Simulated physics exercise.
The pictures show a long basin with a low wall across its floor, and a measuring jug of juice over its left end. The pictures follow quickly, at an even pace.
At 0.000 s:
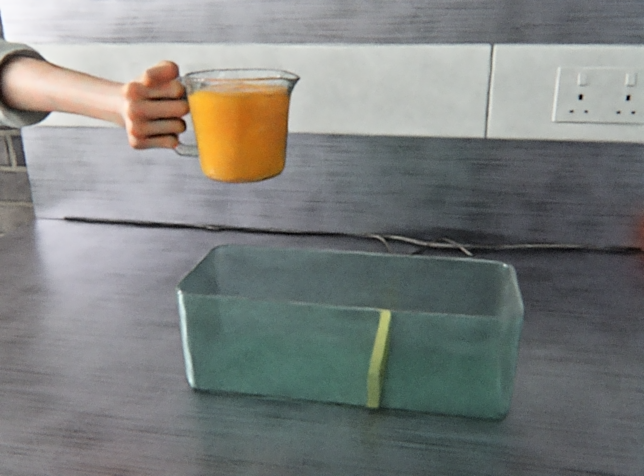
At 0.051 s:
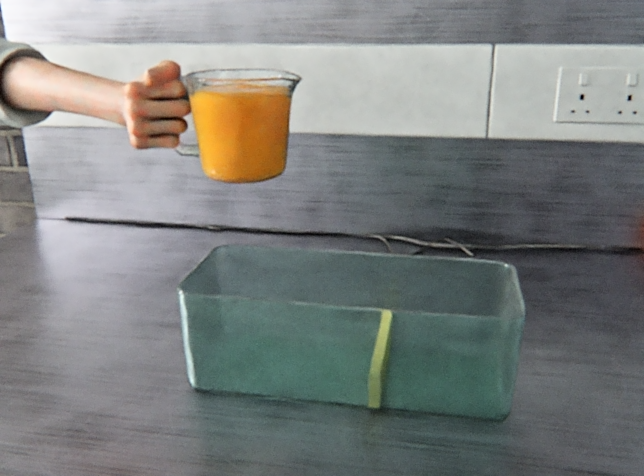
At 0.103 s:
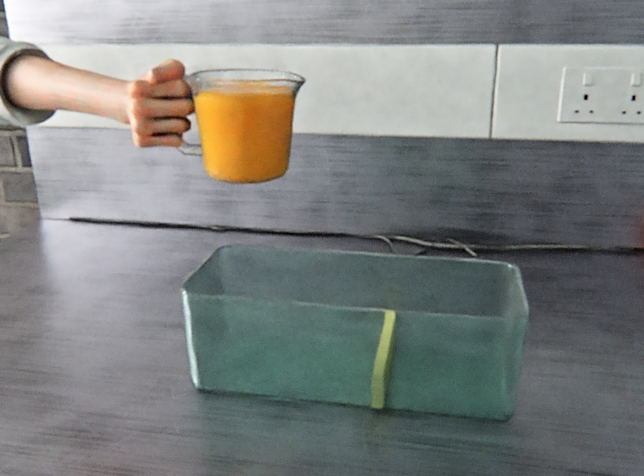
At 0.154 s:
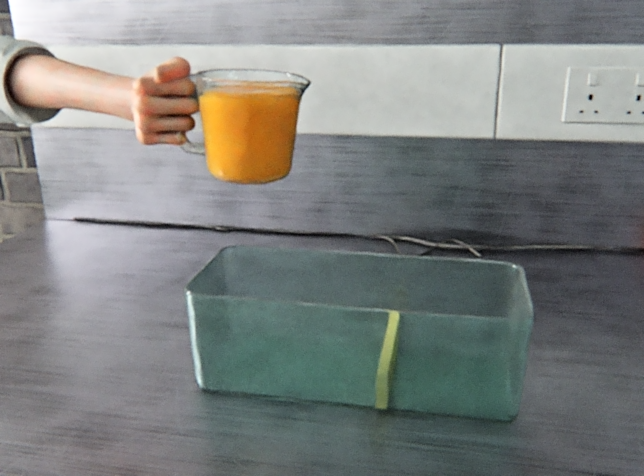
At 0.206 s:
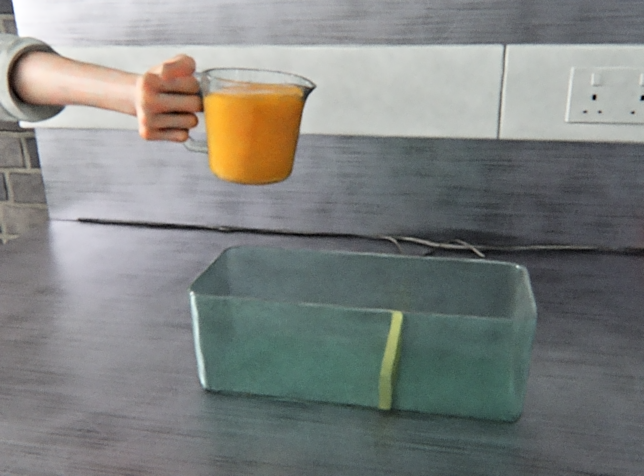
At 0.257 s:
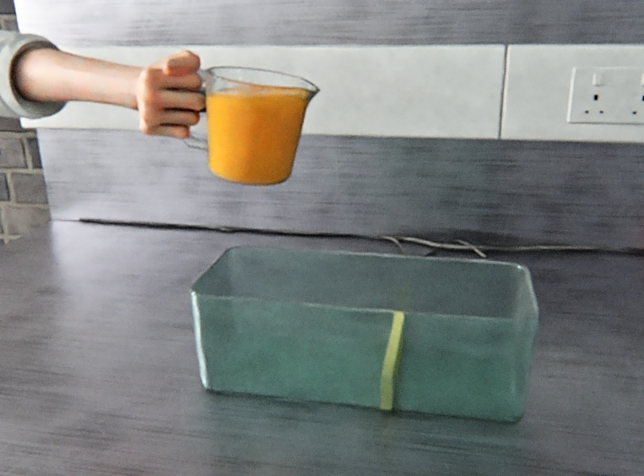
At the start, a hand at the left holds a clear glass jug of orange juice upright above a long, empty glass basin with a yellow-green strip. The view shifts slightly, and then the hand gradually tilts the jug a little to the right, its rim dipping while the juice stays inside.
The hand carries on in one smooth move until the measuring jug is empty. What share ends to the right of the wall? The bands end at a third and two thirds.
It comes to from a third to two thirds.
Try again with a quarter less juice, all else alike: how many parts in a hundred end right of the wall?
Near 25 %.
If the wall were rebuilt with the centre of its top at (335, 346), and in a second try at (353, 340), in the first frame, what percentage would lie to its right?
About 90 and 85 per cent.
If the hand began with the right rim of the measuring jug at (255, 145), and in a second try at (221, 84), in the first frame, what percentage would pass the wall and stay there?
Roughly 5 per cent, and 5 per cent.
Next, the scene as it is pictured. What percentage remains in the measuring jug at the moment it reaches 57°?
It comes to 80 per cent or so.
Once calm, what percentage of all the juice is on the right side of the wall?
Roughly 45 in a hundred.
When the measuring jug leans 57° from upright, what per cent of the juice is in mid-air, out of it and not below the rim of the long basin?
Near 15 %.
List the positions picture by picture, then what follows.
In the first frame, it leans 0°; its right rim is at (299, 77); the juice meets the walls at (196, 89) and (289, 90); the long basin's rim runs from (196, 268) to (518, 290); the wall's top is at (380, 343).
In the second frame, it leans 0°; its right rim is at (301, 78); the juice meets the walls at (198, 89) and (290, 91).
In the third frame, it leans 2°; its right rim is at (305, 79); the juice meets the walls at (202, 89) and (294, 91).
In the fourth frame, it leans 3°; its right rim is at (311, 82); the juice meets the walls at (206, 90) and (299, 92).
In the fifth frame, it leans 6°; its right rim is at (316, 85); the juice meets the walls at (212, 91) and (305, 93).
In the sixth frame, it leans 9°; its right rim is at (319, 90); the juice meets the walls at (215, 92) and (308, 94).
A moment on, the measuring jug is tipped part way and 80 per cent is still to pour, 3 is left of the wall and 0 right of it.
Next, the measuring jug is tipped on its side and 28 per cent is still to pour, 16 is left of the wall and 33 right of it.
Then the measuring jug is tipped on its side and 3 per cent is still to pour, 47 is left of the wall and 45 right of it.
Later the measuring jug is tipped on its side and 0 per cent is still to pour, 51 is left of the wall and 47 right of it.
At rest 51 per cent lies left of the wall, 47 right of it and 2 outside.
